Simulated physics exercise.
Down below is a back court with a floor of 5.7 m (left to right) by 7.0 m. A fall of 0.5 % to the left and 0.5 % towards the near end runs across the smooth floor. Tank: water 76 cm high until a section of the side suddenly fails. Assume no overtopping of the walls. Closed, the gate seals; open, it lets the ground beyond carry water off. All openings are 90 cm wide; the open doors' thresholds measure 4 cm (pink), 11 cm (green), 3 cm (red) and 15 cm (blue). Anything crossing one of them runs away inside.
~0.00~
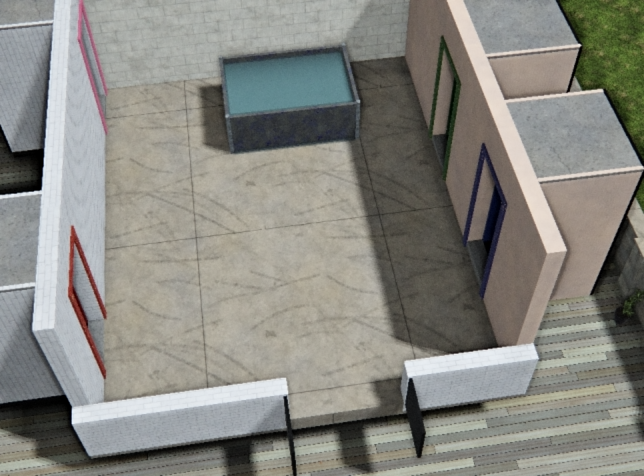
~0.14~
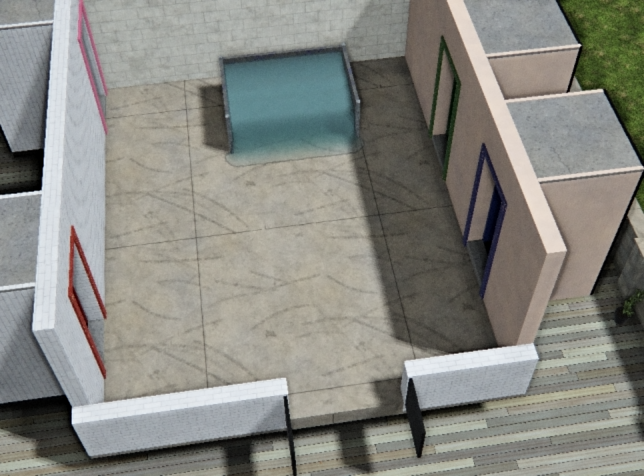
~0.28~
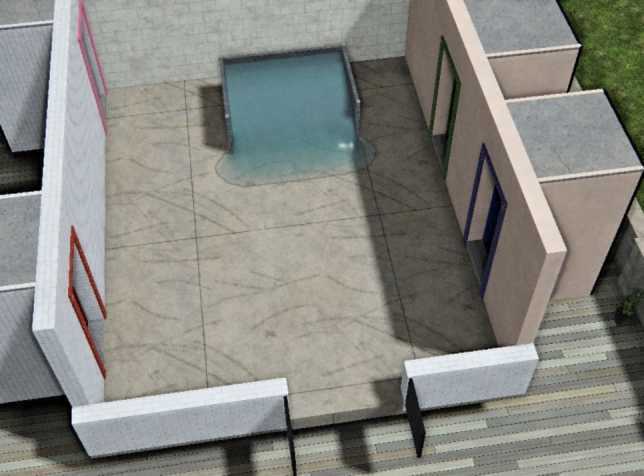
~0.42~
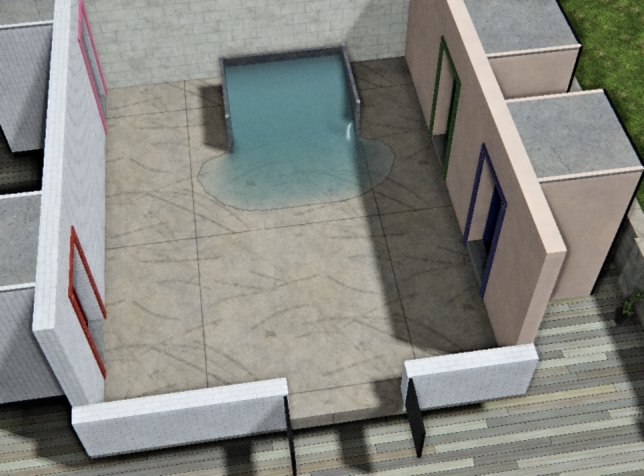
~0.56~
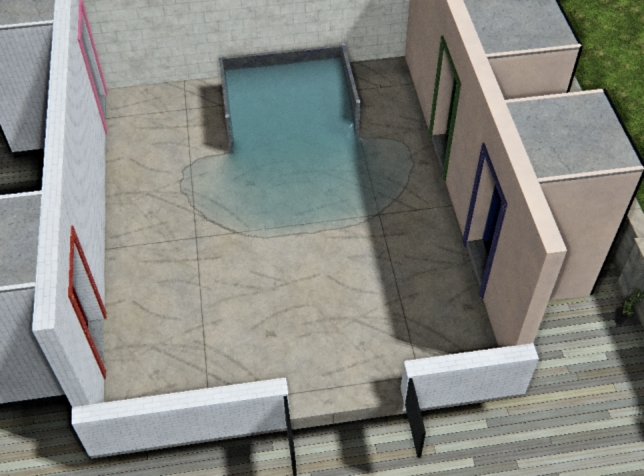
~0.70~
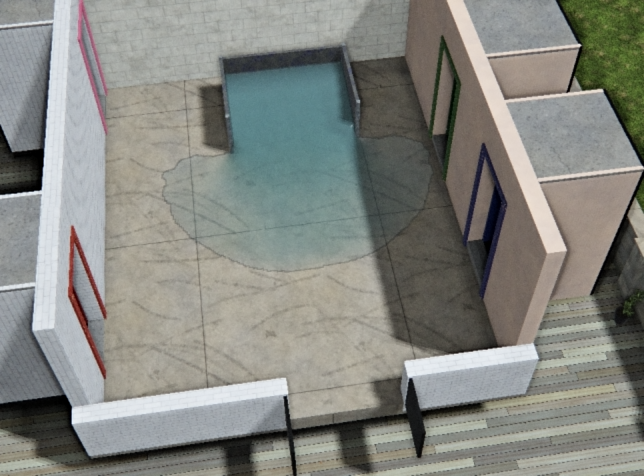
Water pours out of the opened front of a dark-sided tank at the back wall of a walled court, spreading over the stone floor in a rounded, widening sheet while the level inside the tank drops slightly.
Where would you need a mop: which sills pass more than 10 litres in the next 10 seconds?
Outcome: The pink door remains within the limit; the green door remains within the limit; the red door breaks the limit; the blue door remains within the limit.
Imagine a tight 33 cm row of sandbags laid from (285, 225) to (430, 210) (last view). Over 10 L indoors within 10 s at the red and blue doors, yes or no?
Note - red: Limit exceeded; blue: Limit held.
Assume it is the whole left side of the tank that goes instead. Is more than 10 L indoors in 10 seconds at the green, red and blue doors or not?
Then: Green short of it, red beyond it, blue short of it.
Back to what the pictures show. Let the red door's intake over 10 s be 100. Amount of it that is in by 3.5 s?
I'd put it at about 10 per cent by that point.
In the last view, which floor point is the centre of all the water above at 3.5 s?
Centre: Approx. (297, 279) px.
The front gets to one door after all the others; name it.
The final one is the pink door.
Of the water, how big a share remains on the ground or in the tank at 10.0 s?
60 %.
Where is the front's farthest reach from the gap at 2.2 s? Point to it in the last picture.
That would be close to (118, 428).
After 1.4 s water covers 60 % of the floor and is deepest (24 cm) near (262, 152); pink door not reached, green door 6 cm at the sill, 0 L in, red door not reached, blue door 7 cm at the sill, 0 L in.
After 2.2 s water covers 70 % of the floor and is deepest (44 cm) near (500, 373); pink door not reached, green door 3 cm at the sill, 0 L in, red door 8 cm at the sill, 0 L in, blue door 12 cm at the sill, 0 L in.
After 3.5 s water covers 70 % of the floor and is deepest (25 cm) near (105, 430); pink door not reached, green door 2 cm at the sill, 0 L in, red door 11 cm at the sill, 20 L in, blue door 7 cm at the sill, 0 L in.
After 6.0 s water covers 70 % of the floor and is deepest (11 cm) near (118, 428); pink door not reached, green door 1 cm at the sill, 0 L in, red door 8 cm at the sill, 94 L in, blue door 6 cm at the sill, 0 L in.
After 10.0 s water covers 90 % of the floor and is deepest (9 cm) near (107, 92); pink door 5 cm at the sill, 0 L in, green door 2 cm at the sill, 0 L in, red door 7 cm at the sill, 166 L in, blue door 5 cm at the sill, 0 L in.
